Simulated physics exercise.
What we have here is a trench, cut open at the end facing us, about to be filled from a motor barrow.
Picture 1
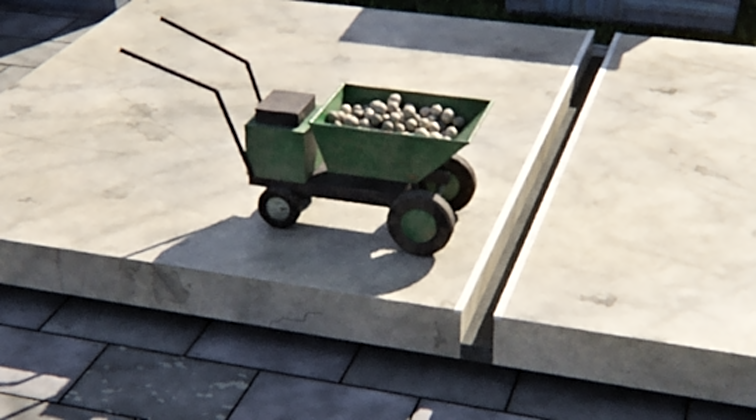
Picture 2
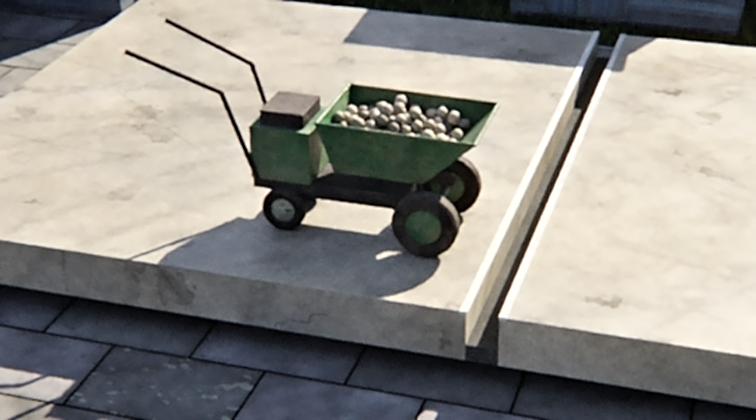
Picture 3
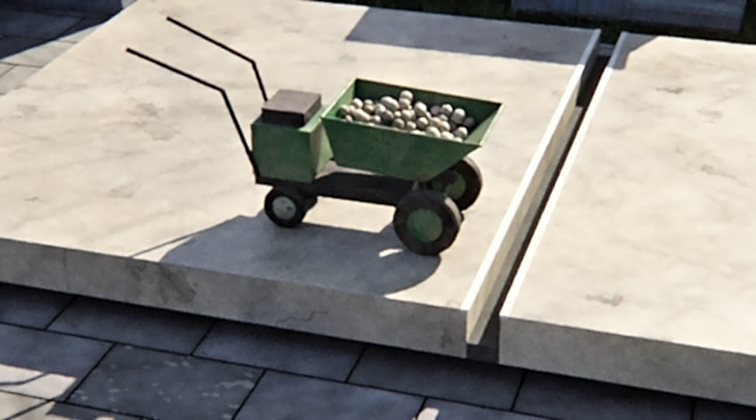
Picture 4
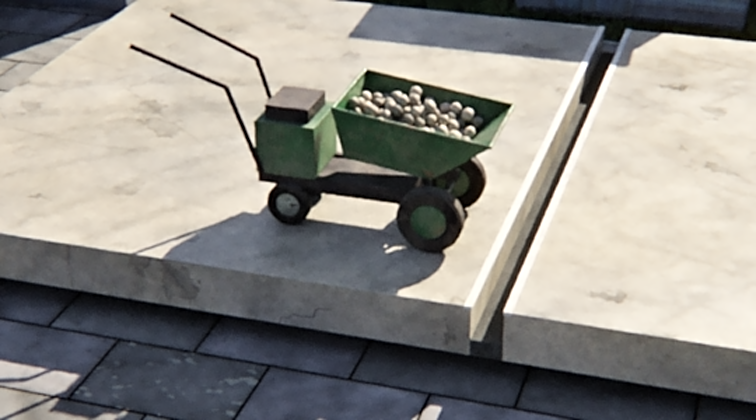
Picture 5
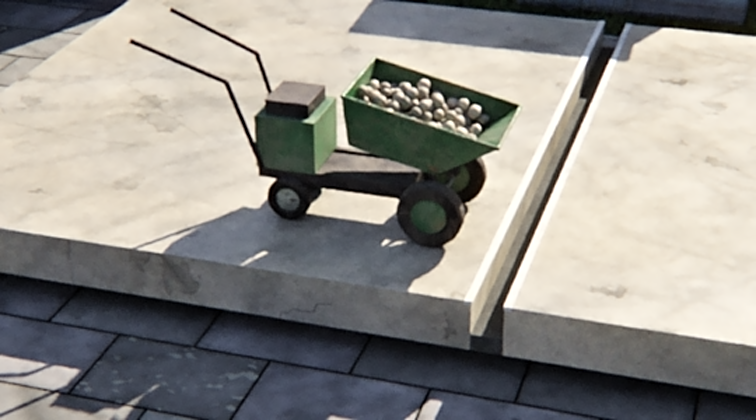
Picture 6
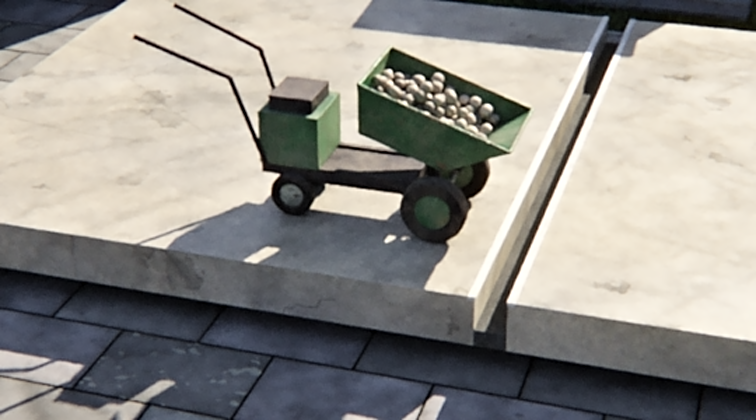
On a pale slab beside a narrow trench, a green barrow's pebble-filled skip tilts toward the right.
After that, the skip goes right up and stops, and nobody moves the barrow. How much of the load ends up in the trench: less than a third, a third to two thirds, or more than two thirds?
Watching that, the trench's share sits in the lowest third, below one-third of the load.
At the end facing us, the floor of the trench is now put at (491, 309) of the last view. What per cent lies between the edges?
Close to 0 per cent.
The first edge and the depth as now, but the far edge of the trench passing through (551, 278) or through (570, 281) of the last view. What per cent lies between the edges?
The share would be 30 % first and 80 % second.
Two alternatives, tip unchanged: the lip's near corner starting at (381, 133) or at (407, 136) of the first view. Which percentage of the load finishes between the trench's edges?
Roughly 40 per cent first, then roughly 60 per cent.
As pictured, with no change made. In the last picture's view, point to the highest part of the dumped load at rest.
Approximate top: (575, 210).
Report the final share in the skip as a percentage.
I'd say around 20 per cent.
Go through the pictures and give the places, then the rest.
The first frame shows lip of the skip at (468, 143), level; top of the load at (385, 121), river pebbles; first edge of the trench at (472, 281); far edge at (510, 287), the trench under half as wide as the skip, and about as deep as wide.
The second frame shows lip of the skip at (474, 146), level; top of the load at (391, 122).
The third frame shows lip of the skip at (480, 146), tipped barely; top of the load at (392, 110).
The fourth frame shows lip of the skip at (490, 148), tipped a little; top of the load at (391, 108).
The fifth frame shows lip of the skip at (498, 149), tipped a little; top of the load at (391, 105).
The sixth frame shows lip of the skip at (510, 153), tipped clearly; top of the load at (402, 97); first edge of the trench at (485, 268); far edge at (524, 274).
Soon, skip tipped steeply; all in the skip.
A while on, skip tipped steeply; most in the skip; a small part beyond it; a stray few falling.
Towards the end, skip tipped right over; about a quarter in the skip; most beyond it.
Finally, skip tipped right over; about a quarter in the skip; a stray few in or heaped over the trench; most beyond it.
